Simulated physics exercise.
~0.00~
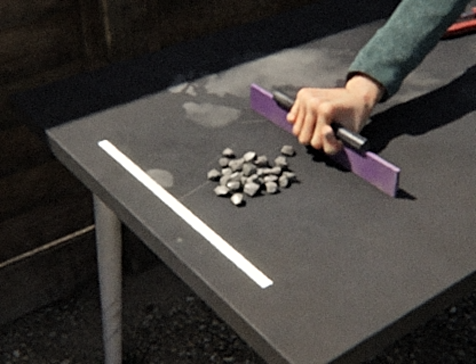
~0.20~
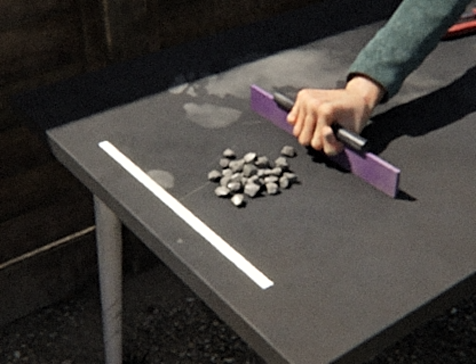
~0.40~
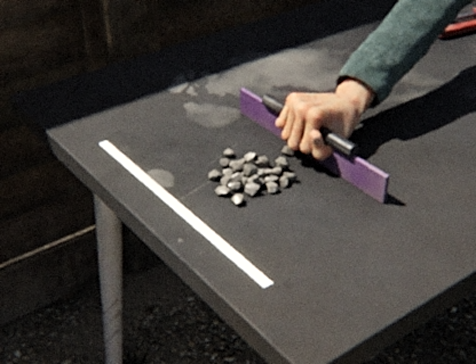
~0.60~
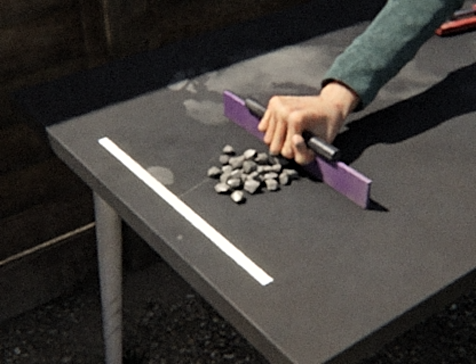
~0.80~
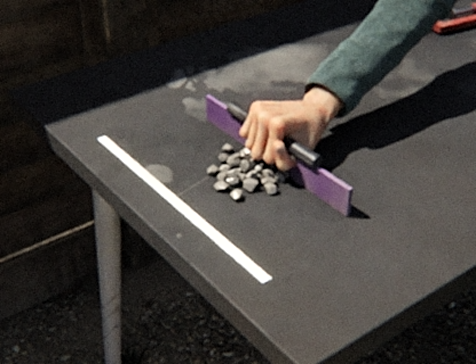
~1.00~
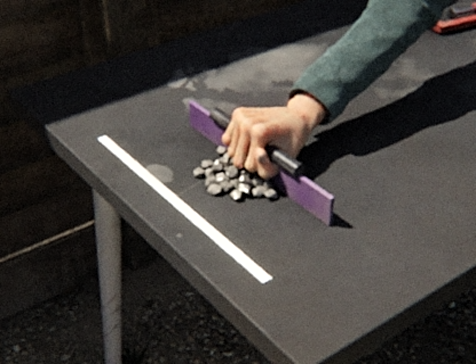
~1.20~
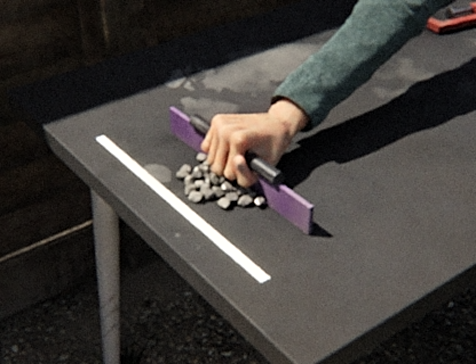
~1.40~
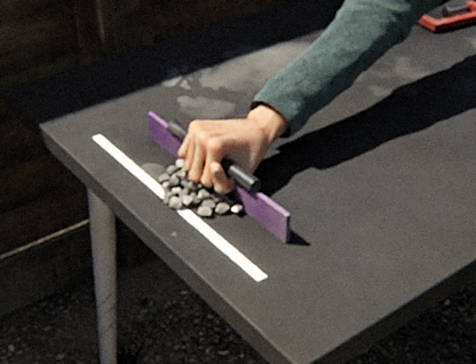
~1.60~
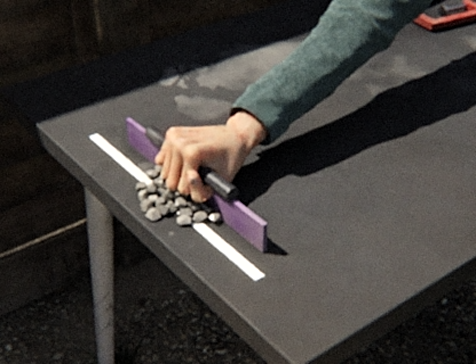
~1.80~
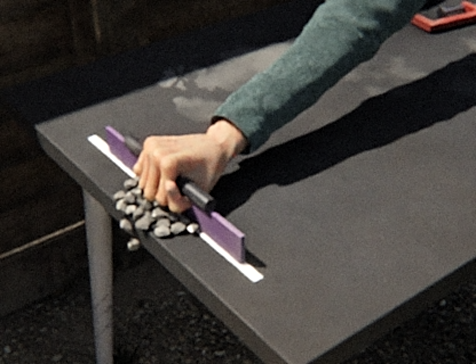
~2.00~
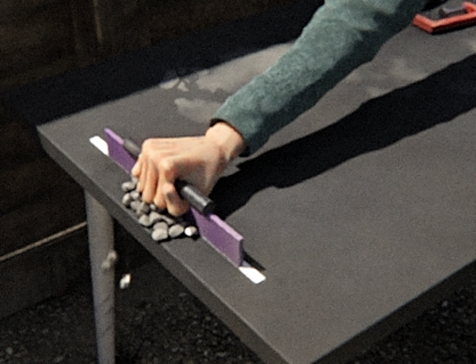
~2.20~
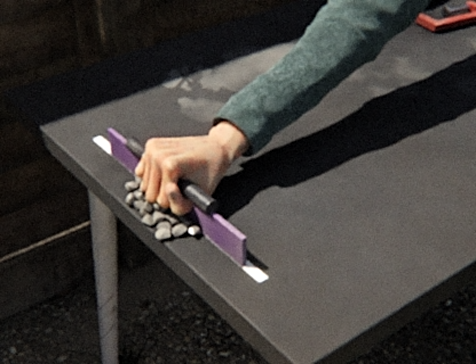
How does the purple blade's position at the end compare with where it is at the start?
At the start the blade is to the right of the stones, well away from the white tape. By the end it is farther left and nearer the viewer, resting along the tape close to the table's edge.
The clip opens on a dark table in sunlight, where a hand in a green sleeve holds a purple blade to the right of a small heap of grey stones. After a brief pause, the hand slides the blade left towards the heap. The blade meets the stones and pushes them, bunched together, towards the strip of white tape near the table's edge. The stones cross the tape, and a few drop over the edge beside the table leg. The blade stops on the tape, with most of the heap still on the table and the hand still gripping the handle.
